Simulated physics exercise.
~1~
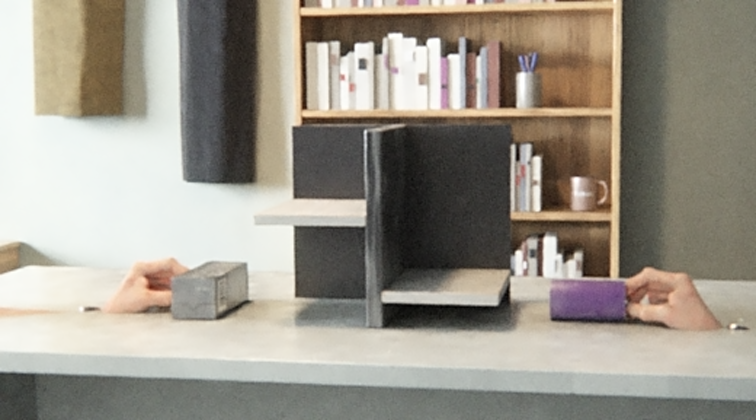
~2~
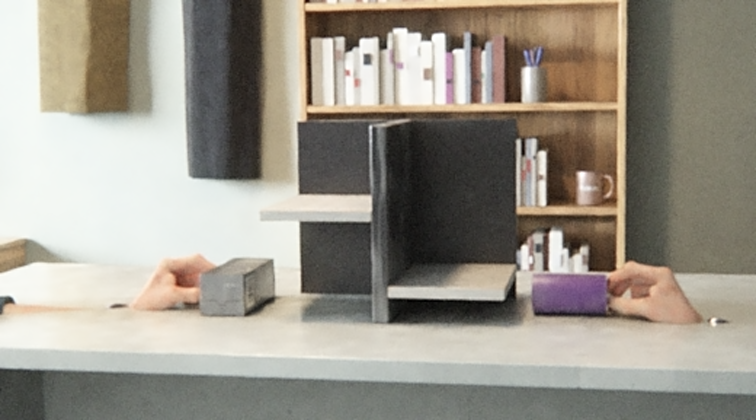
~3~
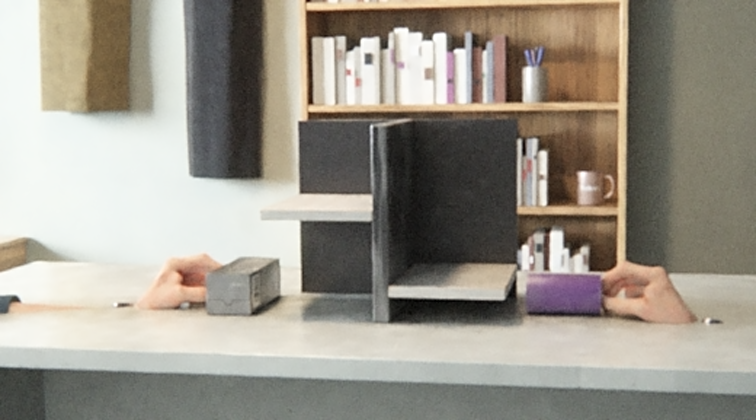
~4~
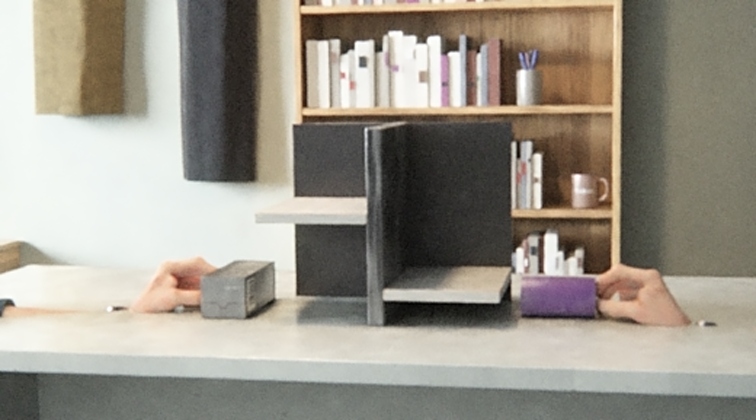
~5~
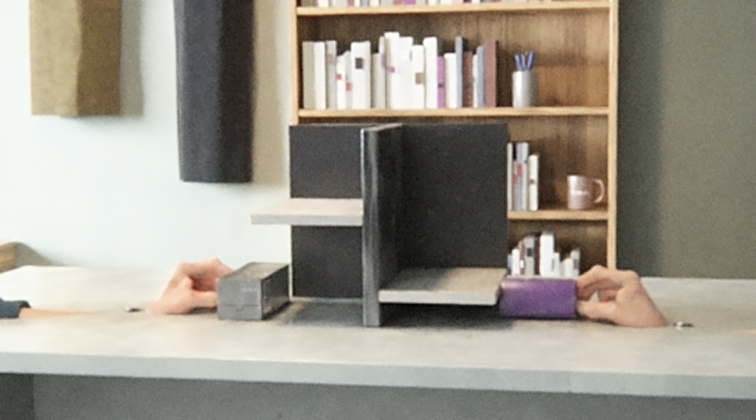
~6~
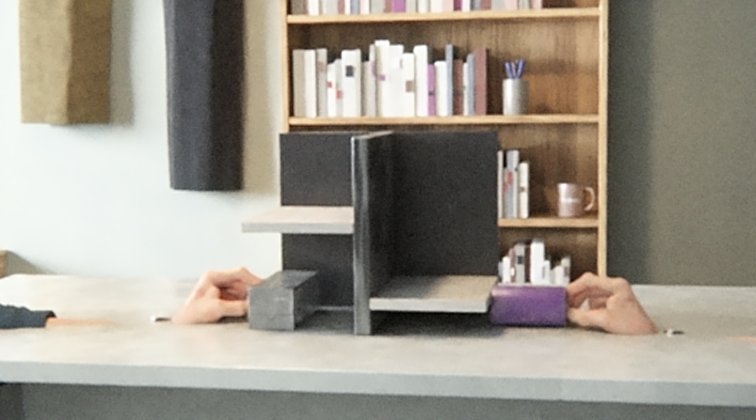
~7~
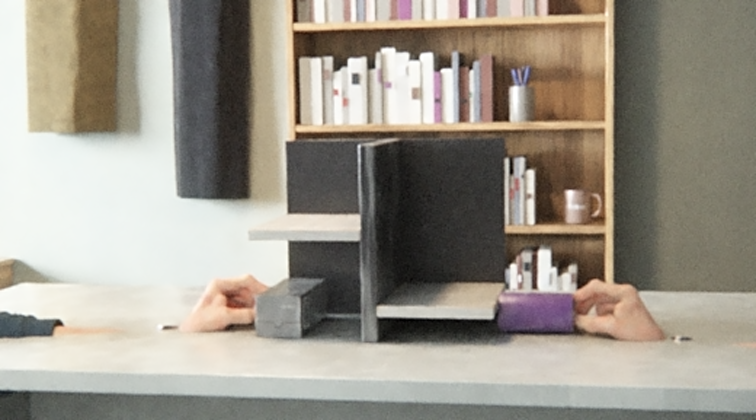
At a table with a dark two-sided shelf, one hand pushed a grey carton right and another pushed a purple candle left, until the carton slid partly under the higher left board while the candle stopped against the edge of the lower right one.
